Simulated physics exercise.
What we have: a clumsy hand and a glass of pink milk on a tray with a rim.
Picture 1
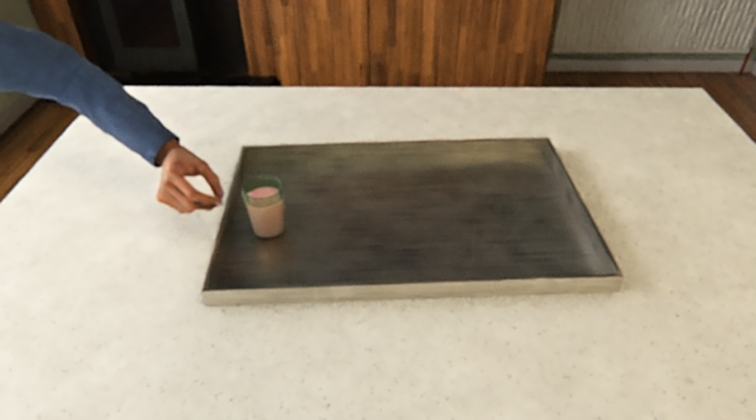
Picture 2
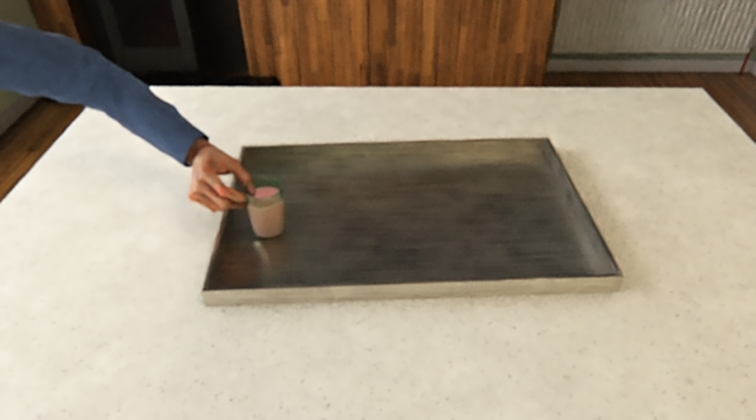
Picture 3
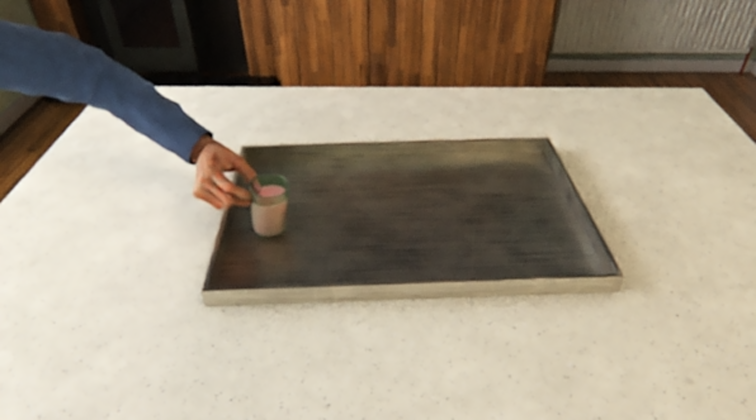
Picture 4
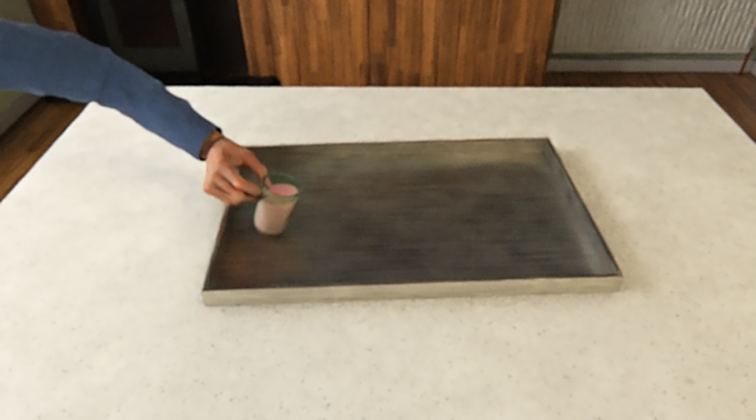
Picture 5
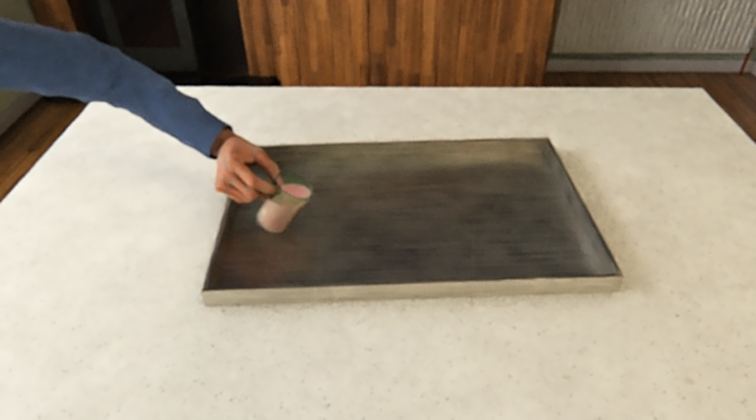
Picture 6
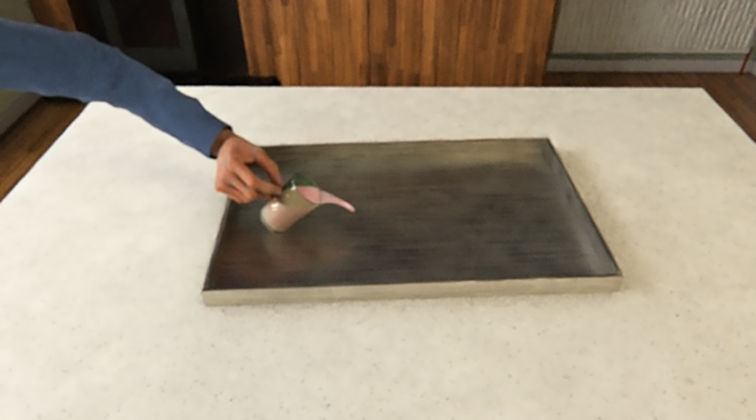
On a pale countertop, a hand in a blue sleeve reaches from the left to a glass of pink milk standing on a rimmed metal tray, pushes it, and tips it rightward until milk pours over its lip.
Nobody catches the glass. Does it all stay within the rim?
The pink milk is held by the rim.
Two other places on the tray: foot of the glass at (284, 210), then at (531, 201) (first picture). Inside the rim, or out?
One: It is held by the rim. Two: It gets out on to the top.
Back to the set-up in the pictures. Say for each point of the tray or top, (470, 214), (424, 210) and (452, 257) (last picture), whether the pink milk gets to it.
In turn: Reached, soaked, soaked.
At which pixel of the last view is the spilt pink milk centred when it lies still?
Close to (481, 218).
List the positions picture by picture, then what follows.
In the first picture, it stands upright; glass (266, 207) about three quarters full; tray (406, 280).
In the second picture, fingers against its side; glass about three quarters full, surface at (265, 198).
In the third picture, fingers against its side; glass (269, 206) about three quarters full.
In the fourth picture, fingers against its side; glass about three quarters full, surface at (279, 194); tray (406, 280).
In the fifth picture, fingers against its side; glass (283, 203) tipped 30°.
In the sixth picture, it is falling; glass (291, 204) tipped 45°.
A moment on, the glass lies in the tray; the puddle covers about as much as a plate; the rim holds it.
Further on, the puddle covers about as much as a tray; the rim holds it.
When it is over, the puddle covers about as much as a tray; the rim holds it.
